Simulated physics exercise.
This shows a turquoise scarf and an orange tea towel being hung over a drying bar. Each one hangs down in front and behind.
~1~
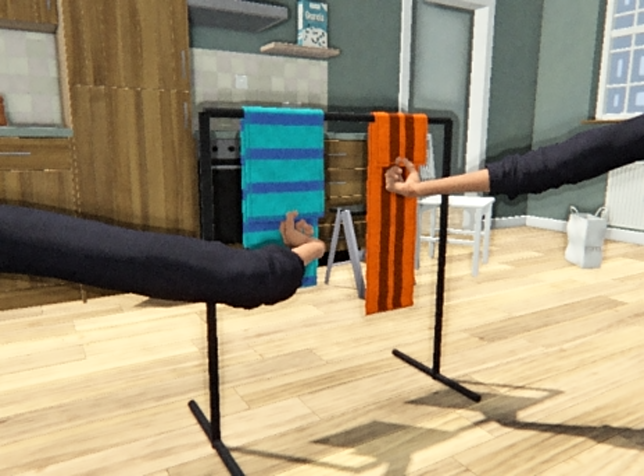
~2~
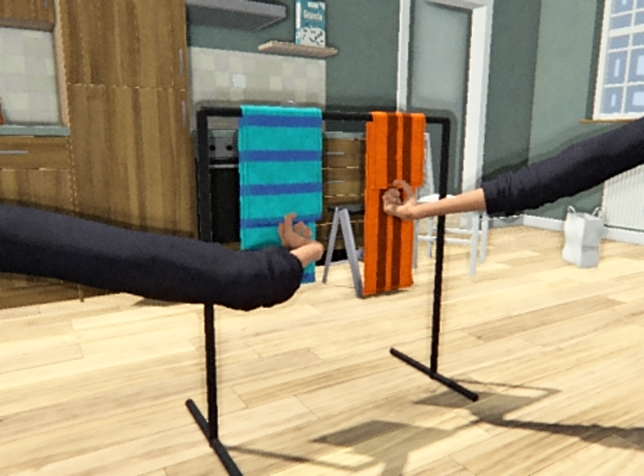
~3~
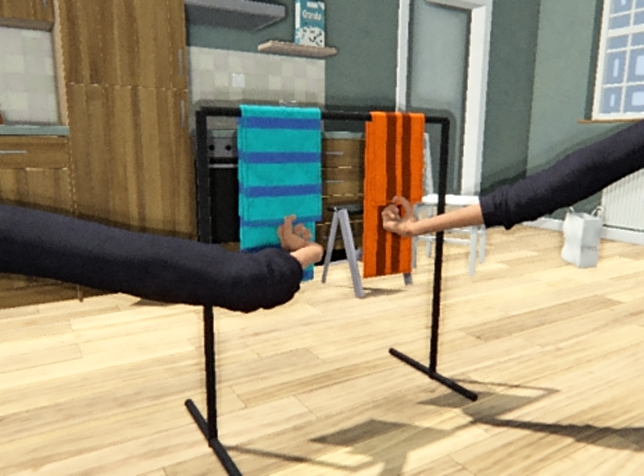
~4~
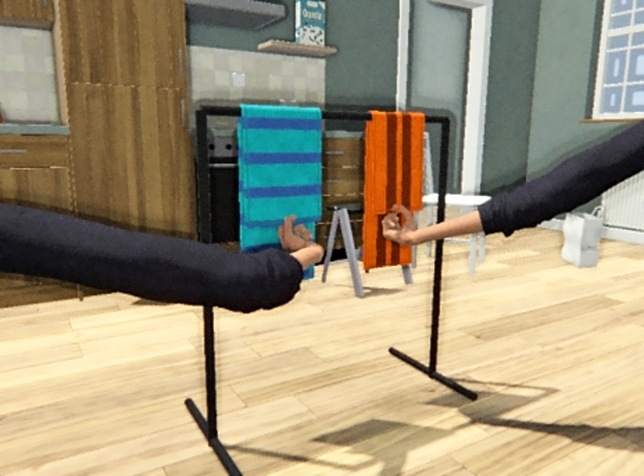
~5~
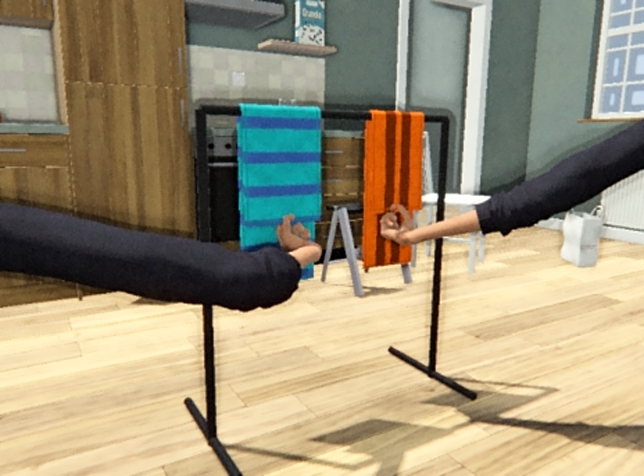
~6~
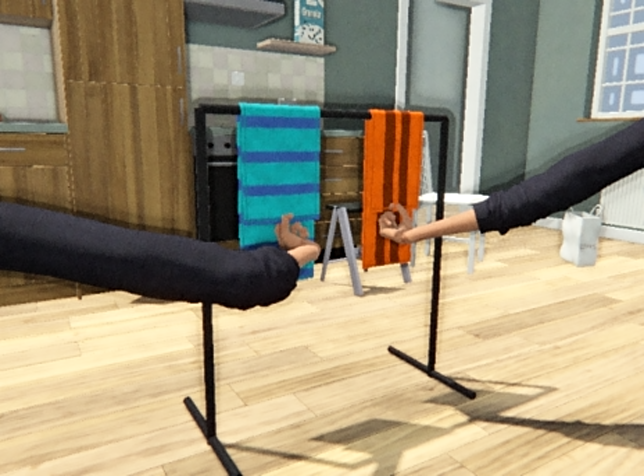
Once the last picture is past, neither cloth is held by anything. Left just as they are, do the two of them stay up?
Turquoise scarf: Stays up, orange tea towel: Stays up.
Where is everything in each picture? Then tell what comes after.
Scarf front hem (312, 214), back hem (306, 283); tea towel front hem (389, 162), back hem (378, 310), in the first picture.
Scarf front hem (310, 215); tea towel front hem (387, 185), in the second picture.
Scarf front hem (310, 217); tea towel front hem (386, 201), in the third picture.
Scarf front hem (310, 218); tea towel front hem (386, 209), in the fourth picture.
Scarf front hem (309, 217); tea towel front hem (384, 209), in the fifth picture.
Scarf front hem (306, 216), back hem (303, 275), front over half the back; tea towel front hem (382, 208), back hem (375, 264), front over half the back, in the sixth picture.
Then, 0.34 s after the last picture, scarf still hanging; tea towel still hanging.
At rest, scarf still hanging; tea towel still hanging. The turquoise scarf stays on and the orange tea towel hangs there.
